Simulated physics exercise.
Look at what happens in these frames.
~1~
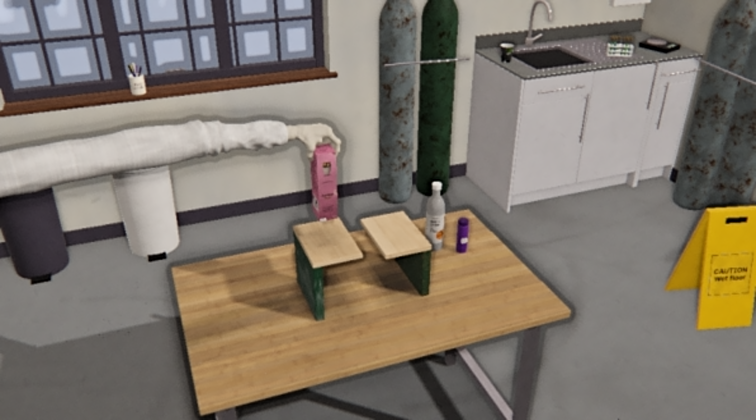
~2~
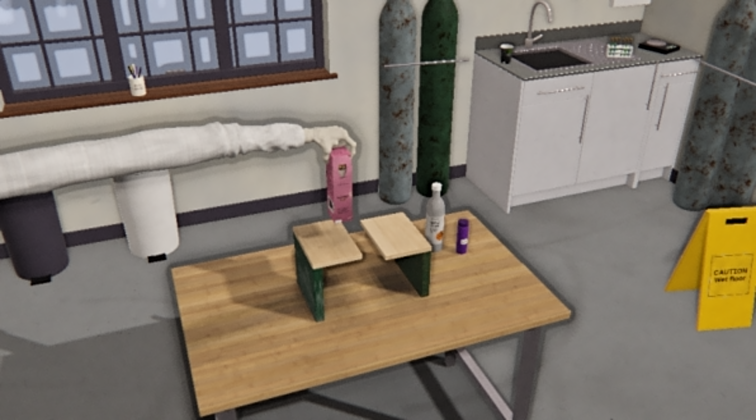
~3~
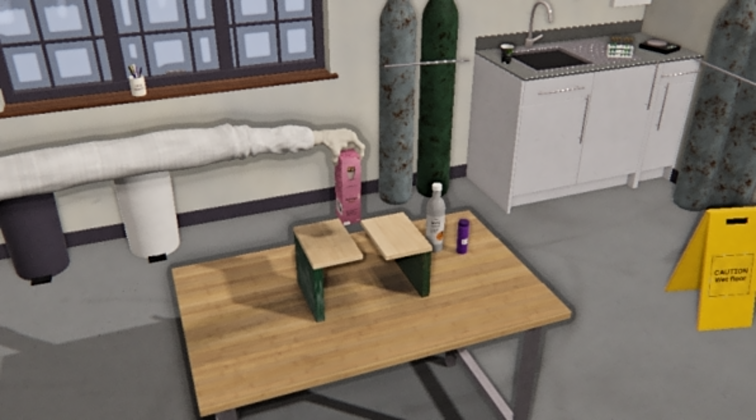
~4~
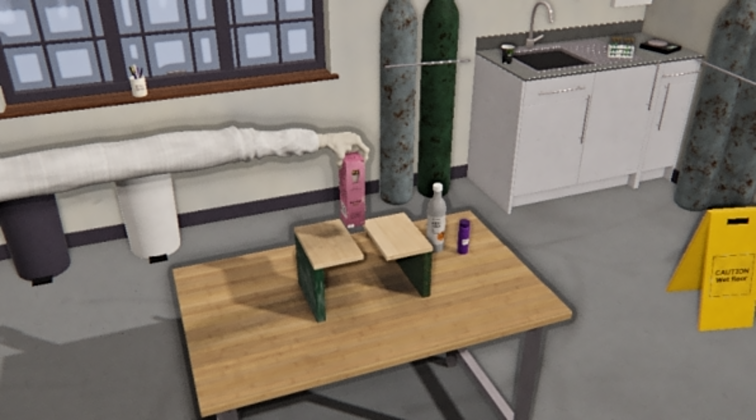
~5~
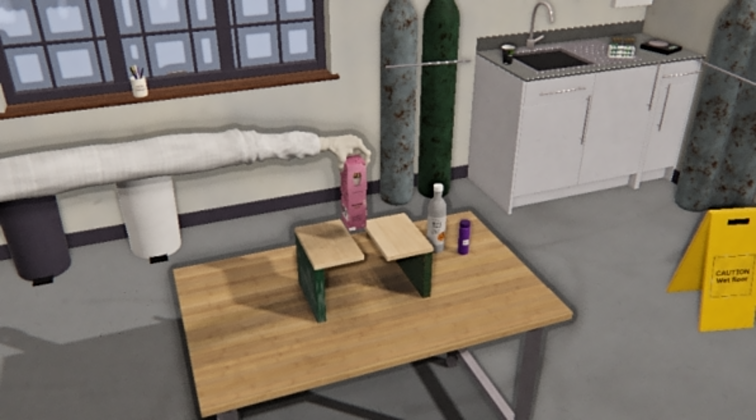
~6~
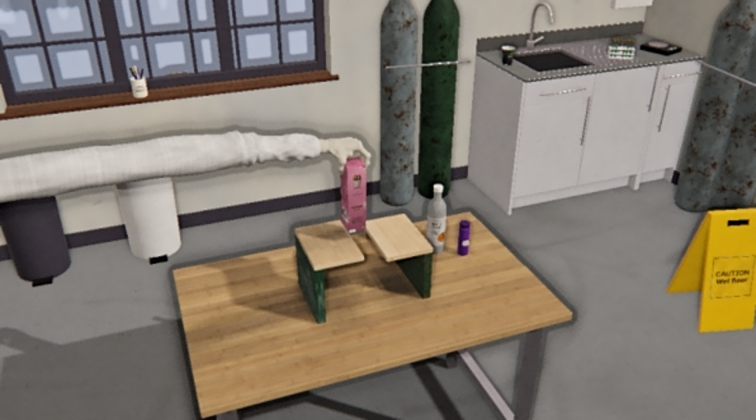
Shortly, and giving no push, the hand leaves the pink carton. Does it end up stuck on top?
Yes, my bet is it stays put up there.
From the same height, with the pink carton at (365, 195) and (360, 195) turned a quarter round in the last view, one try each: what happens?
The first time it makes it through, and the second time it does not get through.
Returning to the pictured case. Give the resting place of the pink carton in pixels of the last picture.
Roughly (392, 227).
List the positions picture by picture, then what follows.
In the first frame, on its way; pink carton (324, 183); white bottle (435, 216).
In the second frame, on its way; pink carton (339, 184); white bottle (435, 217).
In the third frame, on its way; pink carton (348, 187); white bottle (436, 217).
In the fourth frame, on its way; pink carton (352, 190); white bottle (436, 218).
In the fifth frame, held still over the gap; pink carton (354, 192); white bottle (437, 218).
In the sixth frame, held still over the gap; pink carton (353, 195); white bottle (437, 219).
Then, 0.40 s on from there, pink carton turned 17° from how it was put near (364, 206).
Then, 0.60 s on from there, pink carton on its side near (391, 228).
In the end, toppled on the stand or table, pink carton; the other 2 unmoved. At the end, from the last picture's camera, pink carton near (392, 227). The carton is caught.
